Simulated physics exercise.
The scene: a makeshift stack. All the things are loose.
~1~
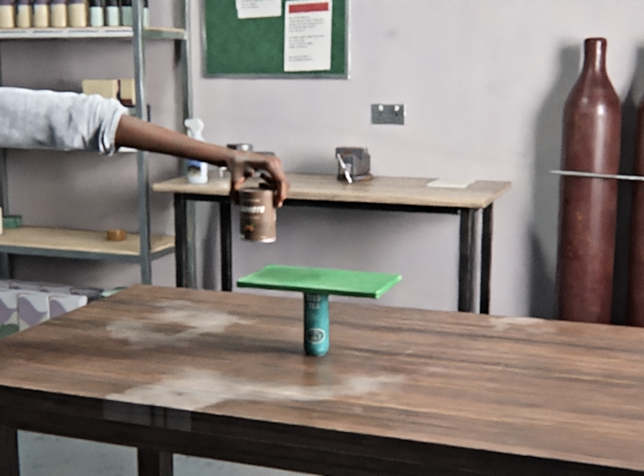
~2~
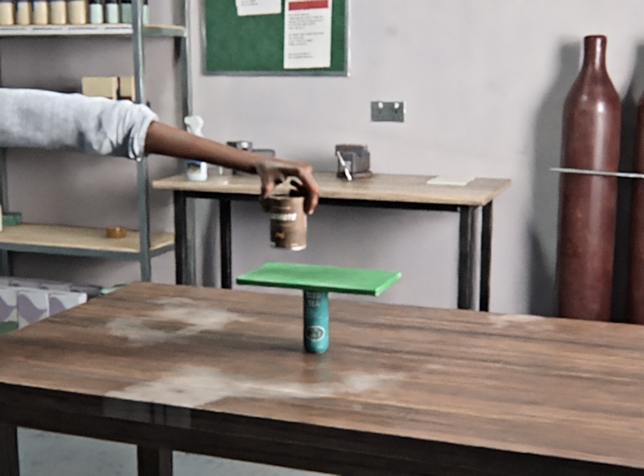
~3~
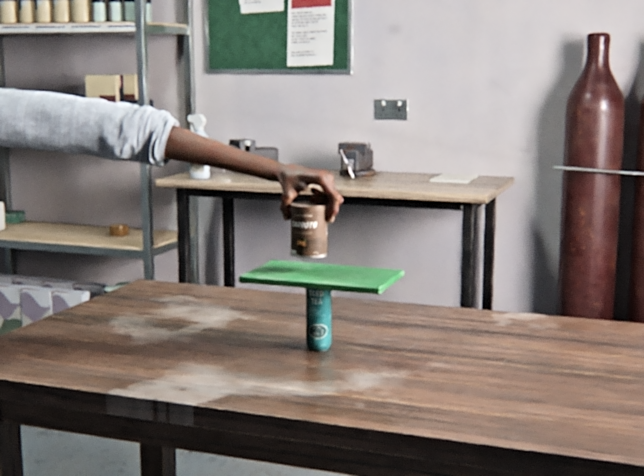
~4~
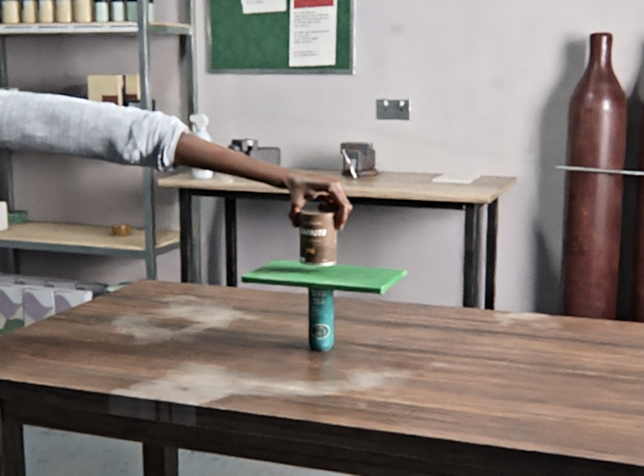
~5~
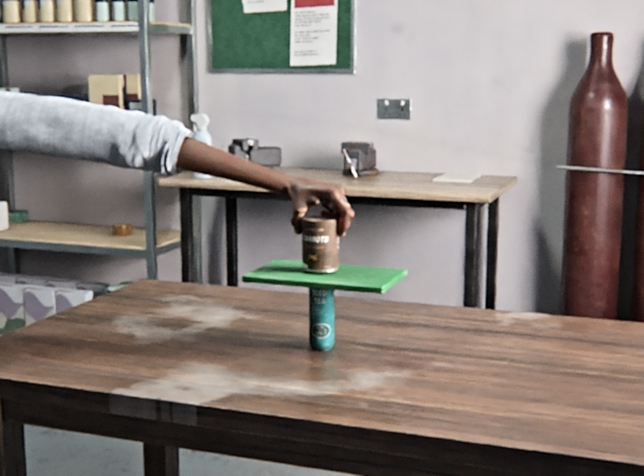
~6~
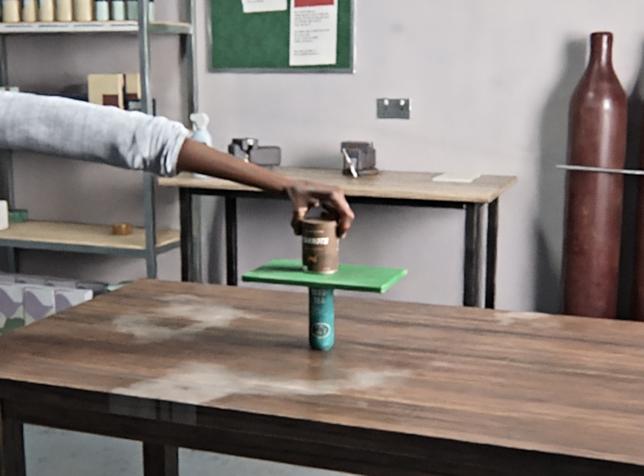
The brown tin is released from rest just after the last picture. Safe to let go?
In the end the stack keeps its balance.
Then, 0.30 s past the last view, nothing moves.
Then, 1.00 s past the last view, brown tin resting near (320, 245).
Finally, all 3 still in place. Final places as the last picture's camera would see them, brown tin near (320, 245). The stack holds.
